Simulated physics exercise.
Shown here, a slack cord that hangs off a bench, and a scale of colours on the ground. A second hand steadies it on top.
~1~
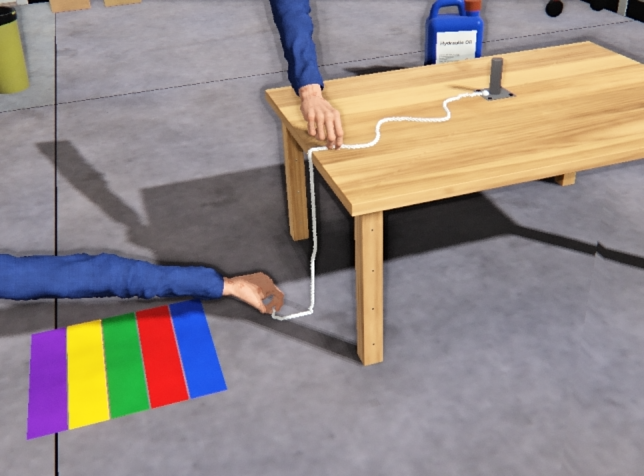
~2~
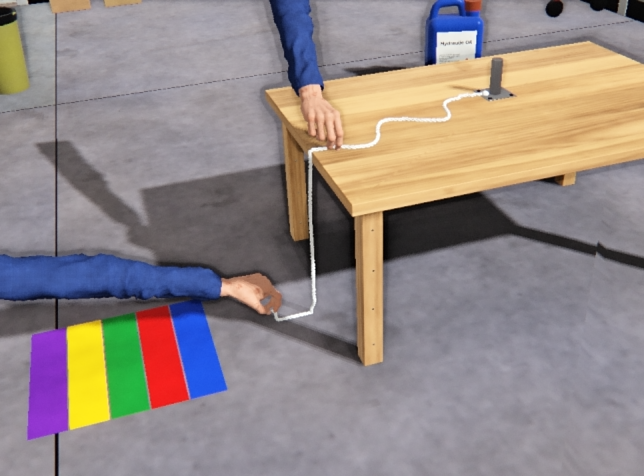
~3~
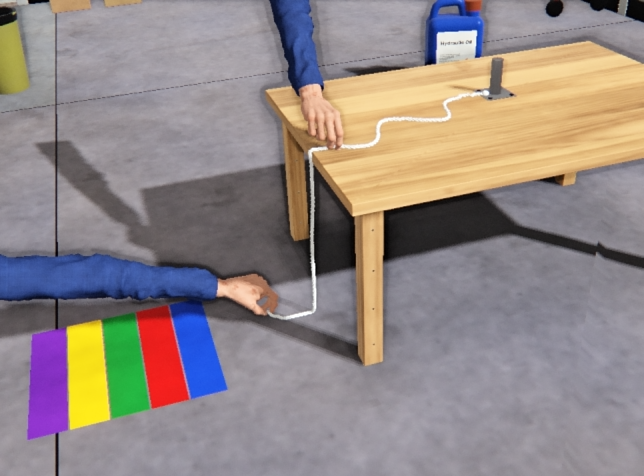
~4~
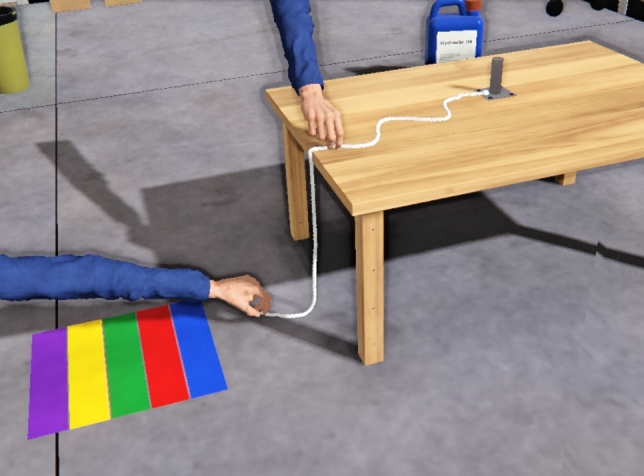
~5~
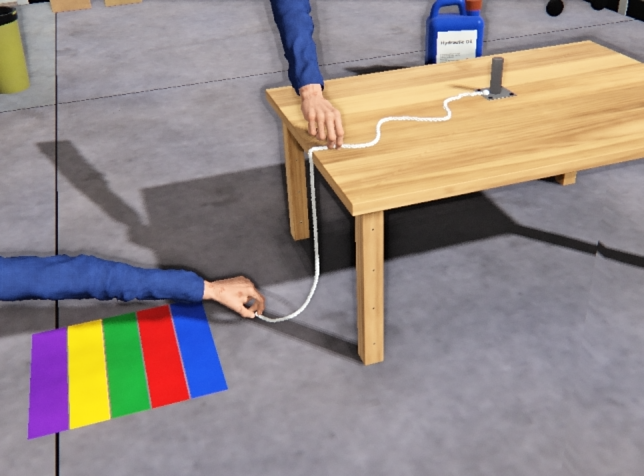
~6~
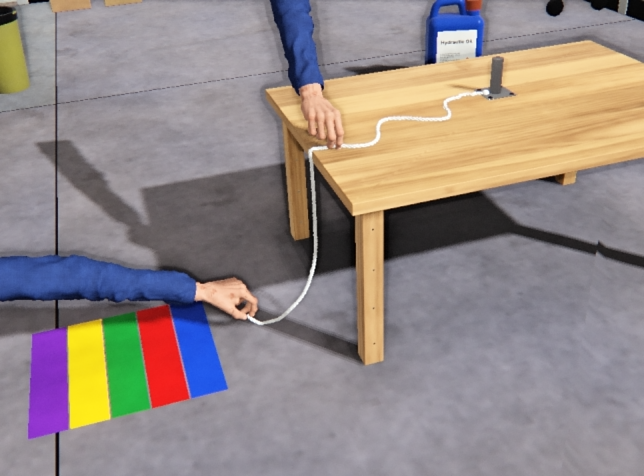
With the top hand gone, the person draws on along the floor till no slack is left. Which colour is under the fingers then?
Over yellow.
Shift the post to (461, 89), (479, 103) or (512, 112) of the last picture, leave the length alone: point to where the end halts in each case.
The places are (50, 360), (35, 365) and (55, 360).
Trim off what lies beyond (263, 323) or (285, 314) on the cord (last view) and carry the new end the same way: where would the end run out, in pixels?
In that order: (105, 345) and (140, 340).
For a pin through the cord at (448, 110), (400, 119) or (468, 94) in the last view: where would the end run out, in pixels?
The places are (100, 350), (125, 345) and (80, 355).
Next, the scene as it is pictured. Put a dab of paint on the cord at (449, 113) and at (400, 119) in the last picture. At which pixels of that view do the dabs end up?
Near (421, 113) and (371, 127).
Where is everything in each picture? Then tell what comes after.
In the first picture, end (274, 309); blue (204, 375); red (166, 384); green (128, 394); yellow (88, 403); purple (47, 413).
In the second picture, end (272, 310); cord through (459, 98) (432, 121) (378, 135) (313, 153) (311, 228) (314, 295).
In the third picture, end (268, 311).
In the fourth picture, end (261, 312); cord through (459, 98) (432, 120) (379, 134) (313, 153) (315, 227) (314, 294).
In the fifth picture, end (255, 314).
In the sixth picture, end (248, 315); cord through (459, 97) (433, 120) (379, 134) (313, 152) (315, 227) (303, 294).
A little later, end near (139, 340); over green.
Next, end near (100, 349); over yellow.
When it is tight, end near (78, 354); over yellow. The end stops over the yellow strip.
